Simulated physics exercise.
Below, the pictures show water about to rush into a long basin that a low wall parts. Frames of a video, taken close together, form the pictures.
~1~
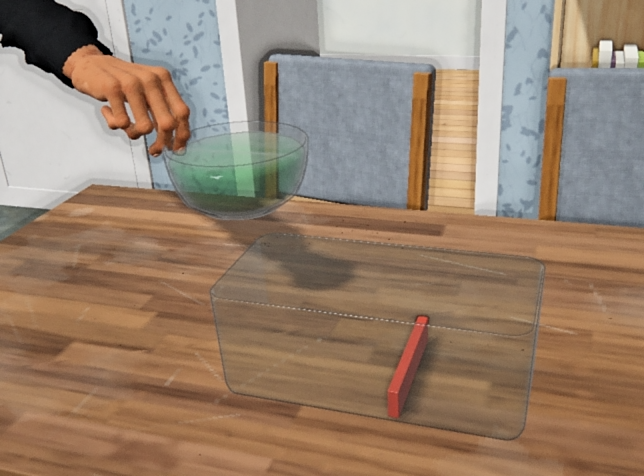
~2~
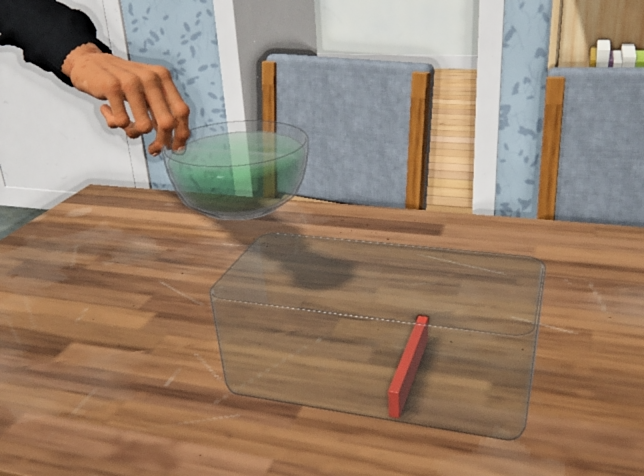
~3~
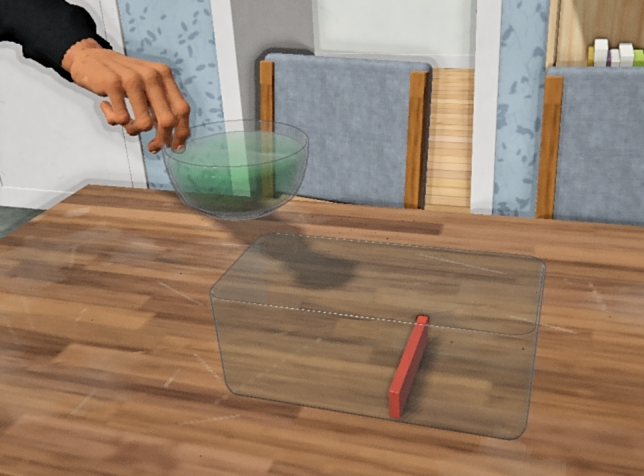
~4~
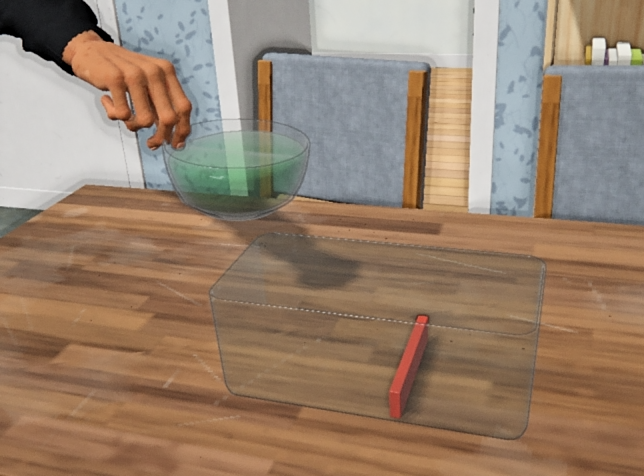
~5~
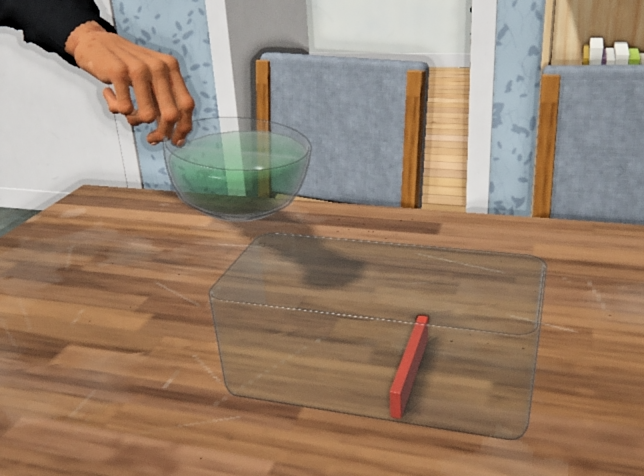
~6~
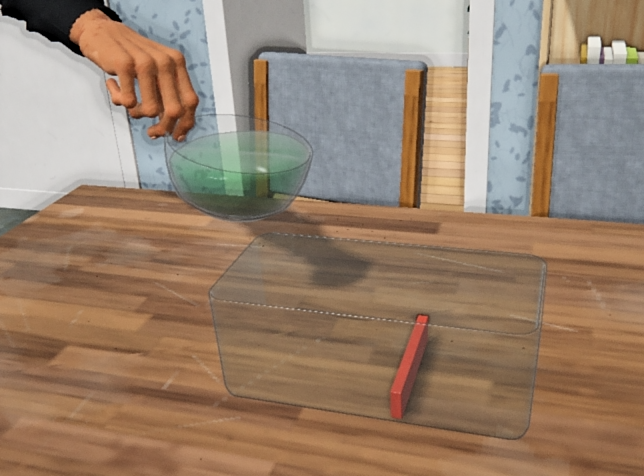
A hand slowly tilting a clear bowl of green liquid slightly to the right above a transparent basin with a red divider.
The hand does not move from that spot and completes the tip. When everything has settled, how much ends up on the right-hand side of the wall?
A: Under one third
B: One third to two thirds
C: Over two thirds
Answer: A.
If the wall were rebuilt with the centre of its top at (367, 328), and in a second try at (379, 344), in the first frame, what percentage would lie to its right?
50 per cent, then 40 per cent, roughly.
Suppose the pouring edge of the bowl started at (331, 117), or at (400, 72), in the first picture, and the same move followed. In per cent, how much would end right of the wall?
In turn 50 % and 75 %.
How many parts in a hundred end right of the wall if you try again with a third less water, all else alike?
Near 5 in a hundred.
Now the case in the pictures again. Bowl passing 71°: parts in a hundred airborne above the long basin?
Something close to 30 percent of it.
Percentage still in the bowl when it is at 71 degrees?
Around 35 in a hundred has not poured out yet.
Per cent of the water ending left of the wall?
90 in a hundred.
A moment on, the bowl is tipped part way and 35 per cent is still to pour, 34 is left of the wall and 0 right of it.
Next, the bowl is tipped right over and 1 per cent is still to pour, 91 is left of the wall and 6 right of it.
Then the bowl is tipped right over and 0 per cent is still to pour, 90 is left of the wall and 10 right of it.
Later the bowl is tipped right over and 0 per cent is still to pour, 90 is left of the wall and 10 right of it.
At rest 90 per cent lies left of the wall, 10 right of it and 0 outside.
